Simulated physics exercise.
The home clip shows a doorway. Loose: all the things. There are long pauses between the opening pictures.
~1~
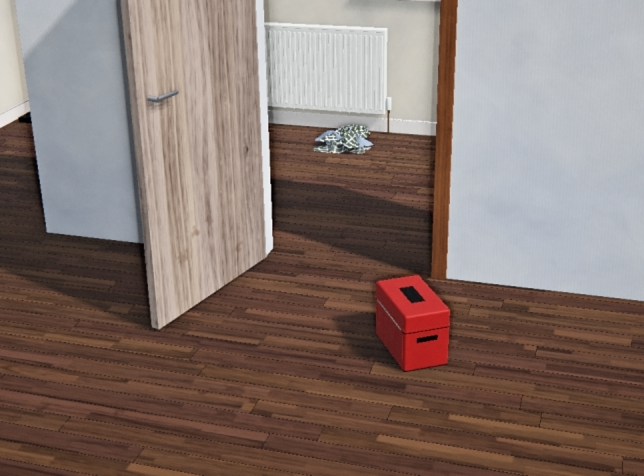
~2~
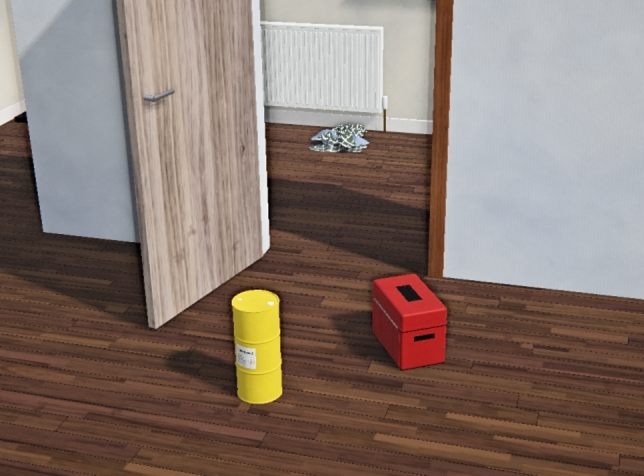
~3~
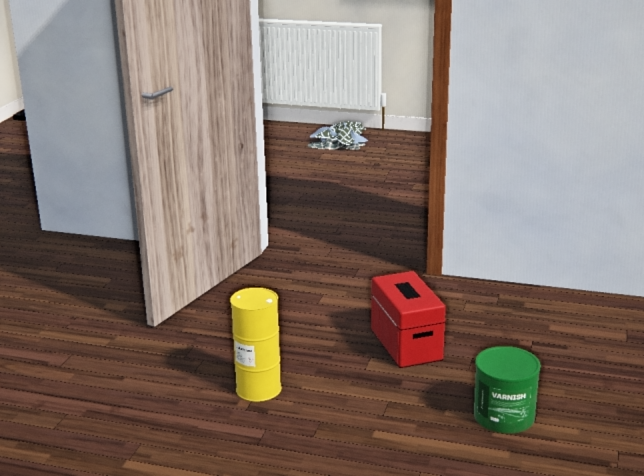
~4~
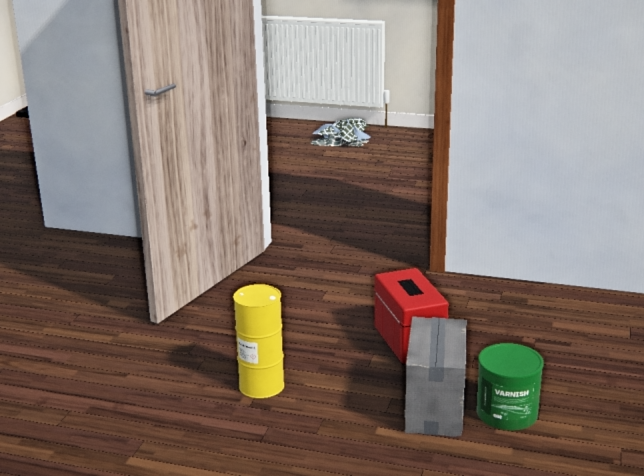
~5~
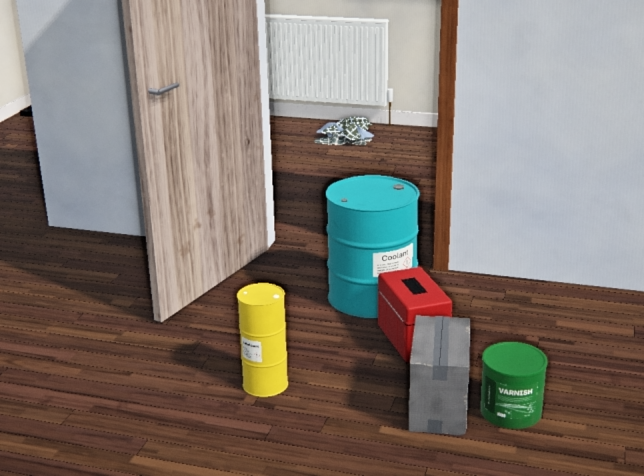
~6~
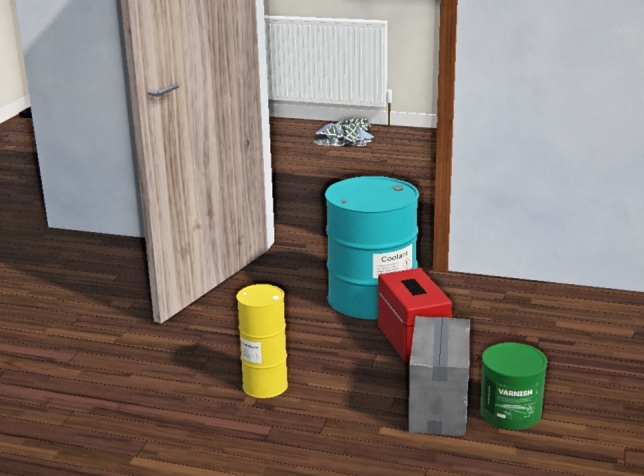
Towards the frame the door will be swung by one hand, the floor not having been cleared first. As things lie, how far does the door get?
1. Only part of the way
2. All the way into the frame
1, only part of the way.
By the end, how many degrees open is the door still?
It comes to about 45°.
Then, 0.50 s on from there, door at 95°.
Then, 0.90 s on from there, door at 76°.
Then, 1.20 s on from there, door at 59°.
Then, 1.40 s on from there, door at 47°.
In the end, door at 43°; all 5 unmoved. At the end, from the last picture's camera, turquoise drum near (377, 245).
